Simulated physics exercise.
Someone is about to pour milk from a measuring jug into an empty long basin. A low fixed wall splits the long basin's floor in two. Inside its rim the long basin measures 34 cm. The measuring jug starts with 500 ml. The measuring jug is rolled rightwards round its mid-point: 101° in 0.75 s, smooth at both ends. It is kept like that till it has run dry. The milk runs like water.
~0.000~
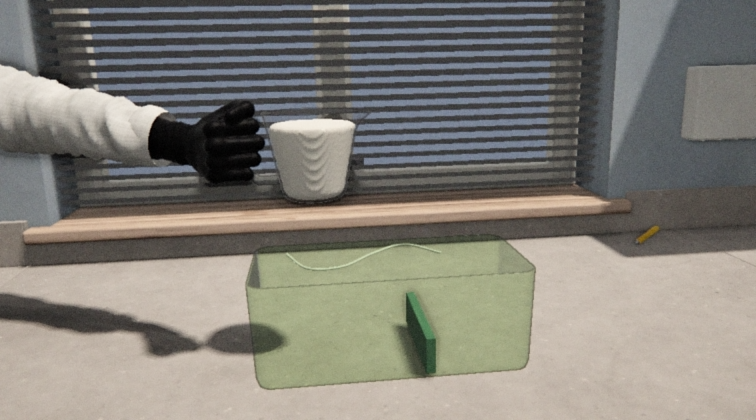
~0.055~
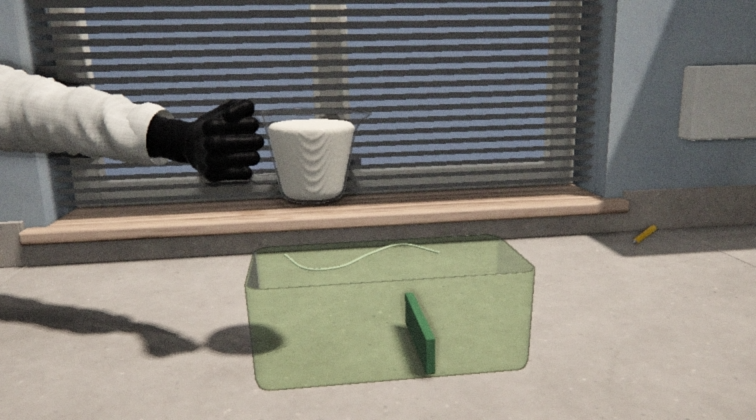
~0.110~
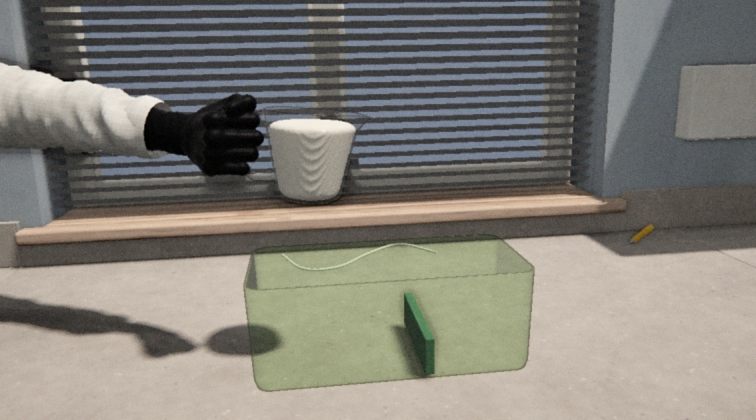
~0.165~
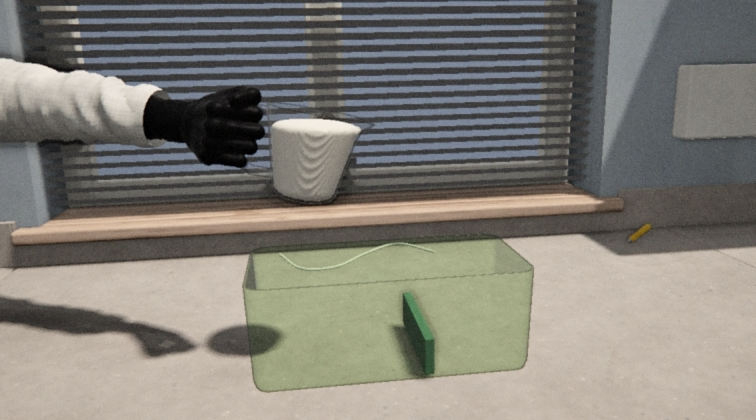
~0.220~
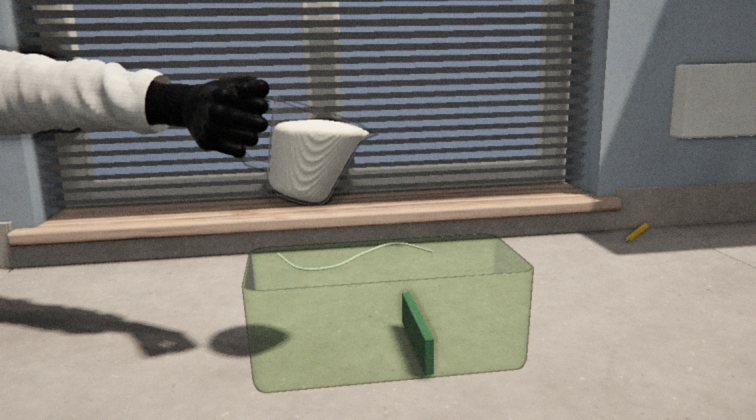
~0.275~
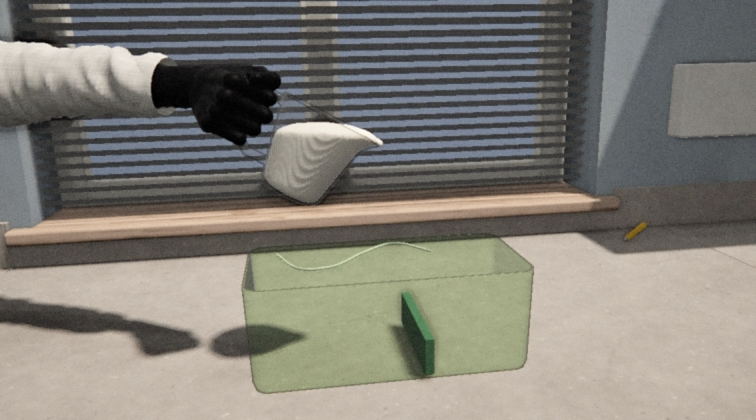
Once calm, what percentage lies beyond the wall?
Roughly 47 per cent is past the wall.
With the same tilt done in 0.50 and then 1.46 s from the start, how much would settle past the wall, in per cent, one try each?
First 35, then 65 per cent.
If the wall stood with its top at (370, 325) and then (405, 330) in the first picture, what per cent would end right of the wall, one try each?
In turn about 95 and 80 per cent.
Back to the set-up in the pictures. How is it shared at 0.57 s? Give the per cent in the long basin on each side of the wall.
Near 4 on the left, 24 on the right.
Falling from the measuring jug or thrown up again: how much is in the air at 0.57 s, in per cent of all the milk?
Some 28 per cent.
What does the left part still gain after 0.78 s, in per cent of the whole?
About 14 per cent.
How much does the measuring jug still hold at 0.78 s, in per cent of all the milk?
About 7 per cent.
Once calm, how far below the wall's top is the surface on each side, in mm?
Some 38 mm on the left and 34 mm on the right.
By 0.57 s the tilt is 87° and 46 per cent is still to pour, 4 is left of the wall and 23 right of it.
By 0.78 s the tilt is 101° and 7 per cent is still to pour, 38 is left of the wall and 46 right of it.
By 1.01 s the tilt is 101° and 0 per cent is still to pour, 52 is left of the wall and 46 right of it.
By 1.25 s the tilt is 101° and 0 per cent is still to pour, 52 is left of the wall and 47 right of it.
At rest 52 per cent lies left of the wall, 47 right of it and 1 outside.
